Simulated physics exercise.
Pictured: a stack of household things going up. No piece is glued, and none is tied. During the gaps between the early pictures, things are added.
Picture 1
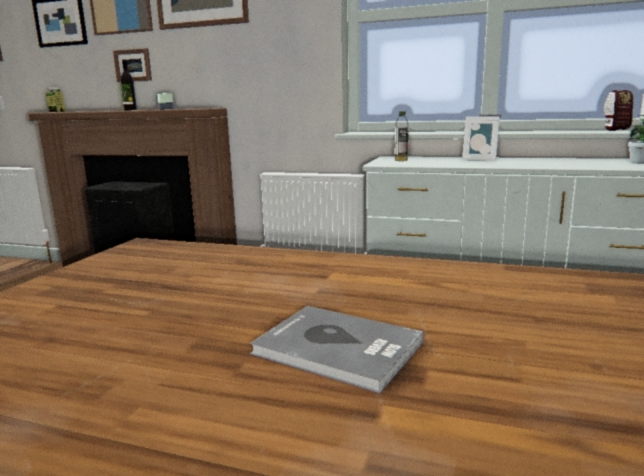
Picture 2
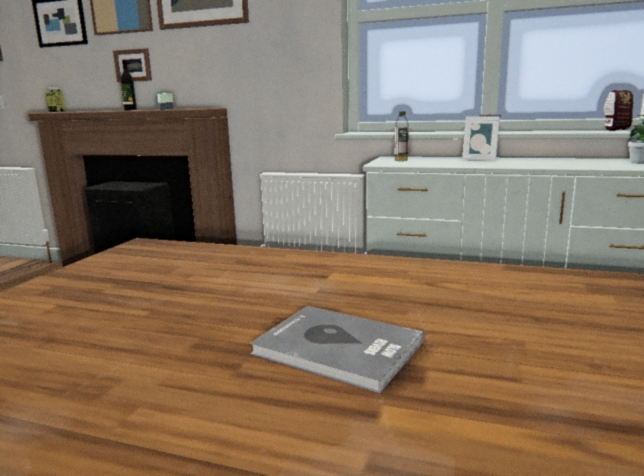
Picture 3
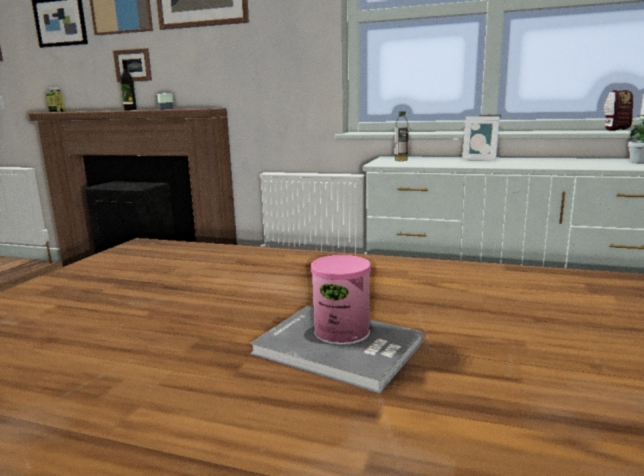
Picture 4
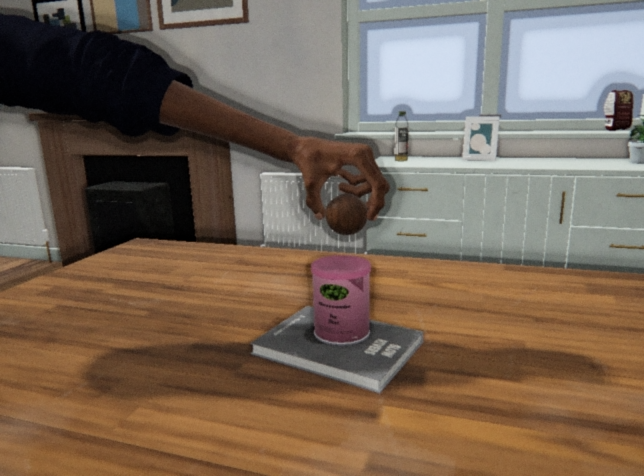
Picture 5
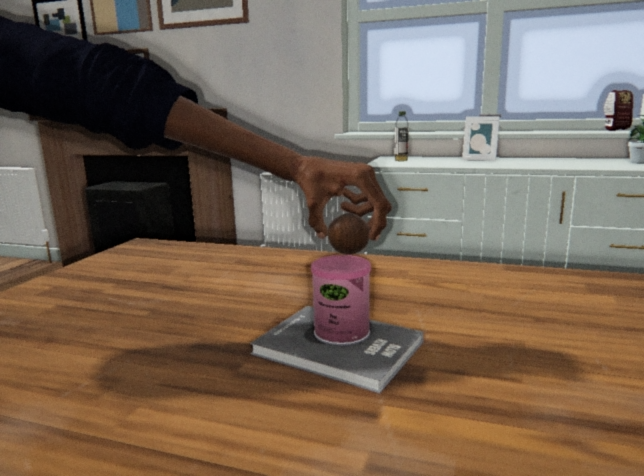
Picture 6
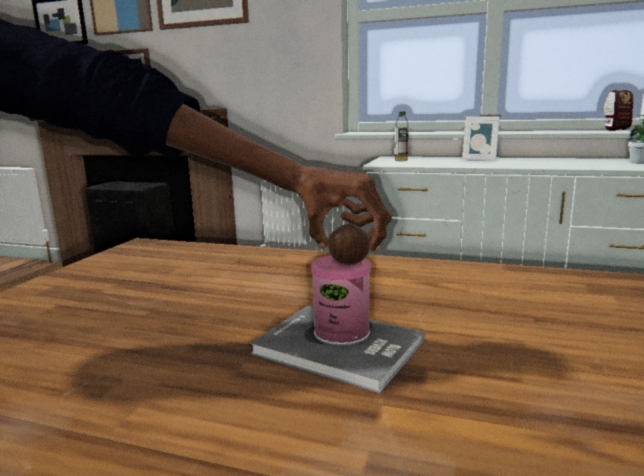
The footage shows a grey book lying on a wooden table, then a pink container appears on top of it. A hand reaches in from the left and lowers a round brown object onto the container, still holding it.
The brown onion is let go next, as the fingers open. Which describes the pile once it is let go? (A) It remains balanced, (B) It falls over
It remains balanced (A).
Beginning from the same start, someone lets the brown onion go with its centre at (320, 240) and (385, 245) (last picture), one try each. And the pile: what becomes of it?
Case one: The pile stands firm; case two: It topples.
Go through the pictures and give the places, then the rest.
In the first frame, the last thing is not in view yet; grey book (338, 343).
In the second frame, the last thing is not in view yet; grey book (338, 343).
In the third frame, the last thing is not in view yet; grey book (338, 343).
In the fourth frame, still above its spot; brown onion (346, 214); grey book (338, 343).
In the fifth frame, still above its spot; brown onion (349, 234); grey book (338, 343).
In the sixth frame, set down, still held; brown onion (349, 244); grey book (338, 343).
Then, 0.90 s after the last picture, nothing has stirred.
Then, 2.10 s after the last picture, brown onion resting near (349, 245).
At rest, all 3 in place. Seen from the same camera at the end, brown onion near (349, 245). The pile holds.
